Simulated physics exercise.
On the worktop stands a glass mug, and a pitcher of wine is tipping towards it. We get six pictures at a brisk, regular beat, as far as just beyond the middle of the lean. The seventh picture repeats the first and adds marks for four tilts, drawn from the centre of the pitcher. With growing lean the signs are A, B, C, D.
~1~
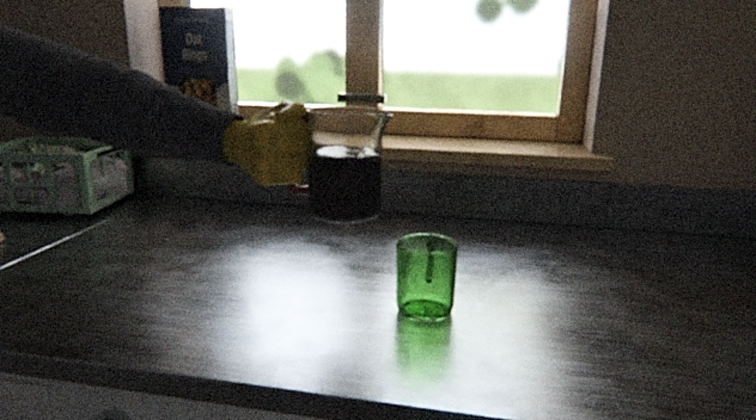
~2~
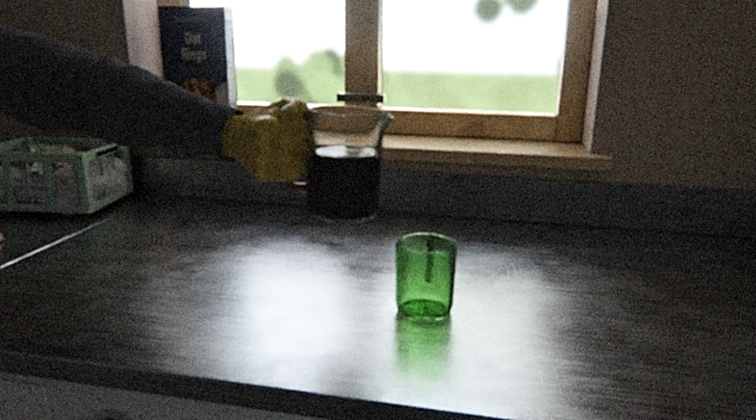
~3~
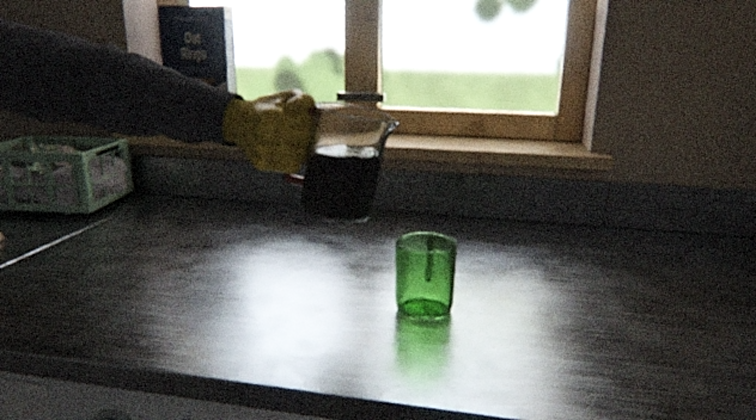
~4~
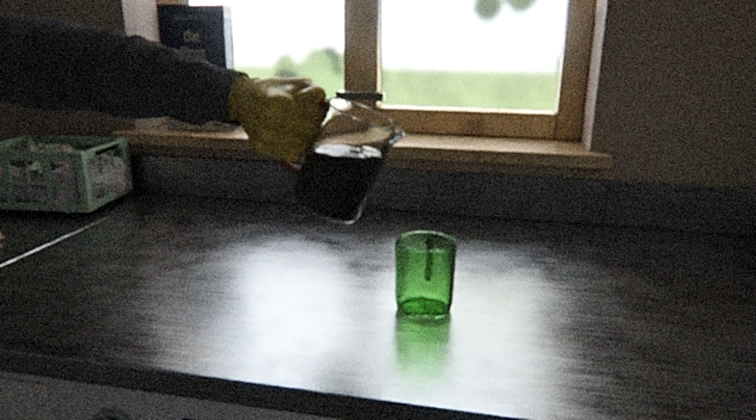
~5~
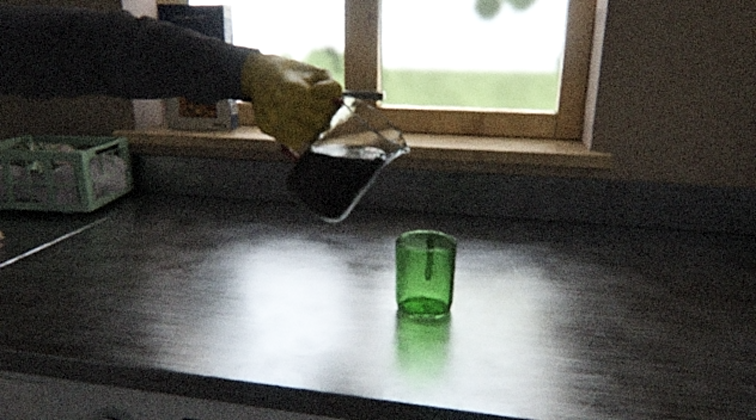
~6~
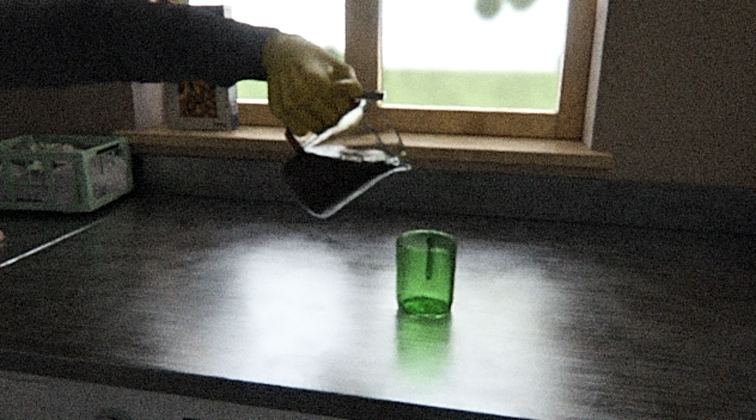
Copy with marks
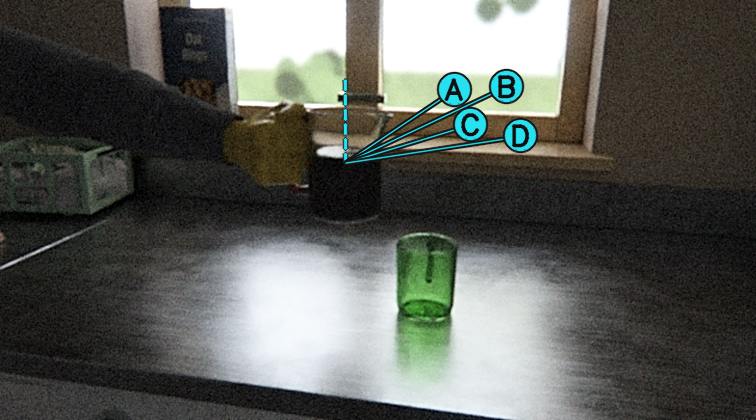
A glass pitcher of dark liquid, held upright by a yellow-gloved hand above a dark worktop, begins to lean slowly to the right. The hand rises and turns, tilting the pitcher steadily further until it slants steeply above and left of a green glass, with no liquid leaving its lip.
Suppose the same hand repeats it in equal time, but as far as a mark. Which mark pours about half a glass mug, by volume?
Choose C.
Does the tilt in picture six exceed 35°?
Yes.
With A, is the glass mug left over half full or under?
Under half.
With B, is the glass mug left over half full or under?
Under.
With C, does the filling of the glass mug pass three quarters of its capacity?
No, less.
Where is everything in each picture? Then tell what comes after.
Upright, lip at (390, 115); rim of the glass mug round (427, 243); nothing has left yet, in the first picture.
Tipped about 3°, lip at (391, 117); nothing has left yet, in the second picture.
Tipped about 10°, lip at (397, 123); nothing has left yet, in the third picture.
Tipped about 22°, lip at (403, 135); nothing has left yet, in the fourth picture.
Tipped about 36°, lip at (409, 150); nothing has left yet, in the fifth picture.
Tipped about 52°, lip at (410, 168); nothing has left yet, in the sixth picture.
On the marked copy, A at (440, 99); B at (491, 94); C at (454, 129); D at (504, 139).
With A, the glass mug ends with about 9 % of what it can hold.
With B, the glass mug ends with about 25 % of what it can hold.
With C, the glass mug ends with about 49 % of what it can hold.
With D, the glass mug ends with about 72 % of what it can hold.
